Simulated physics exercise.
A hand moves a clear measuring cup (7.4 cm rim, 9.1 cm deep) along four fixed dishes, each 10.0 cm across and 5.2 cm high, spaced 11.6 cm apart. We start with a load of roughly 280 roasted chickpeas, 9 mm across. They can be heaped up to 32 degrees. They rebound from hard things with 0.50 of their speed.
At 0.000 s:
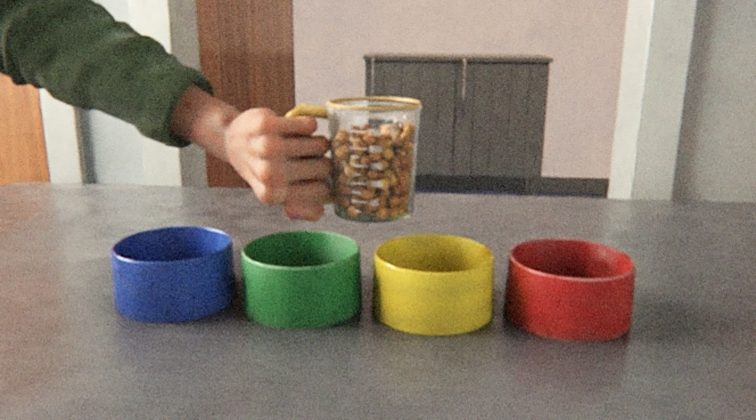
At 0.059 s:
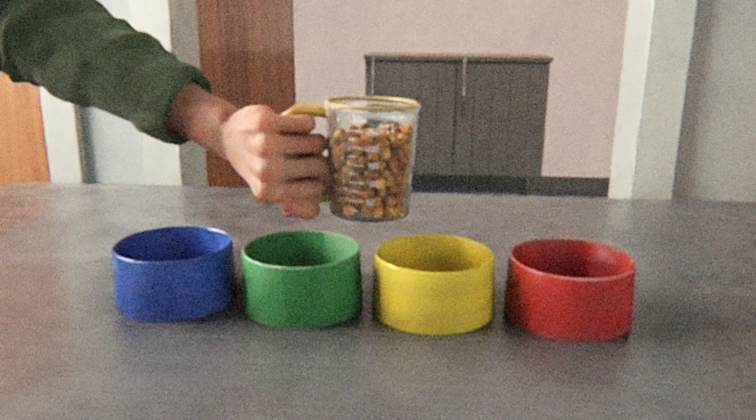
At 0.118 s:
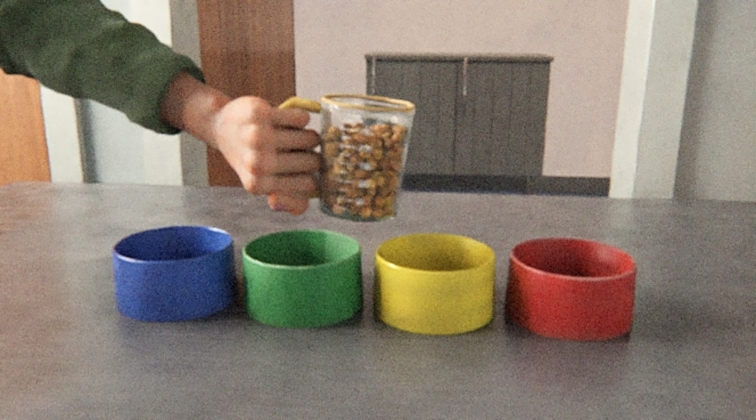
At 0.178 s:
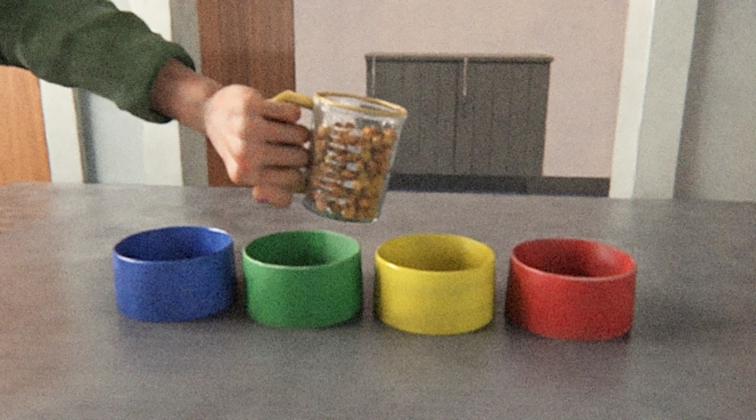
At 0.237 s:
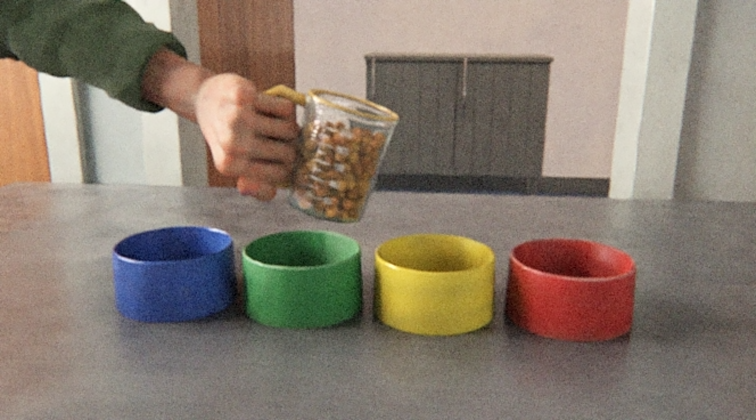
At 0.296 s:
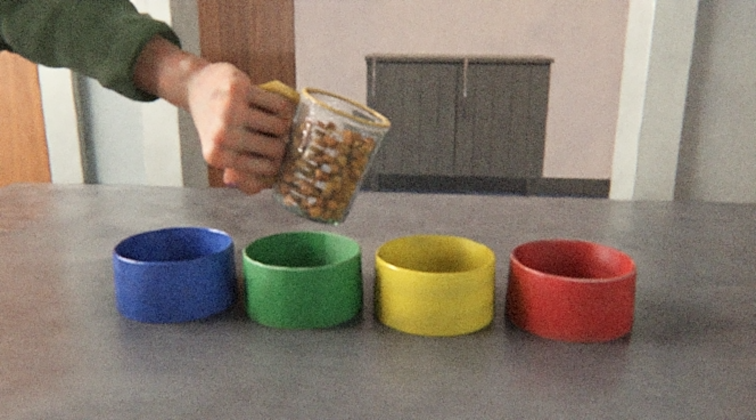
In this clip, a hand holds a clear measuring cup of roasted chickpeas above a row of blue, green, yellow and red dishes, then moves it slightly left while tilting it gradually to the right.
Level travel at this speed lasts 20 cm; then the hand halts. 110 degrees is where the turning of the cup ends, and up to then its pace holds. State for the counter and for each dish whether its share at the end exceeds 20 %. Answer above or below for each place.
Red: Below, blue: Above, green: Below, yellow: Below, counter: Below.
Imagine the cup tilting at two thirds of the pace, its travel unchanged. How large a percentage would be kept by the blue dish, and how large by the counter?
Blue: 80, counter: 20.
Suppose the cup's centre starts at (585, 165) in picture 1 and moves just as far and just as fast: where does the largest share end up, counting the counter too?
I'd say yellow collects the most.
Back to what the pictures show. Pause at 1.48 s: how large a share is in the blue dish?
Close to 35 percent of the load.
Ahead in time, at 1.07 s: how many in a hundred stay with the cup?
Load share: Near 100 percent.
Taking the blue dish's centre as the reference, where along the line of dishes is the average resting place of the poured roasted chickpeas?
Roughly 2 cm to the right.
Then, at 0.76 s, tilt 64 degrees; cup holds 100 %.
After 1.07 s, tilt 92 degrees; cup holds 100 %.
After 1.48 s, tilt 110 degrees; cup holds 60 %, blue 35 %.
At rest (3.0 s), red 0 %, blue 85 %, green 5 %, yellow 0 %, counter 15 %.
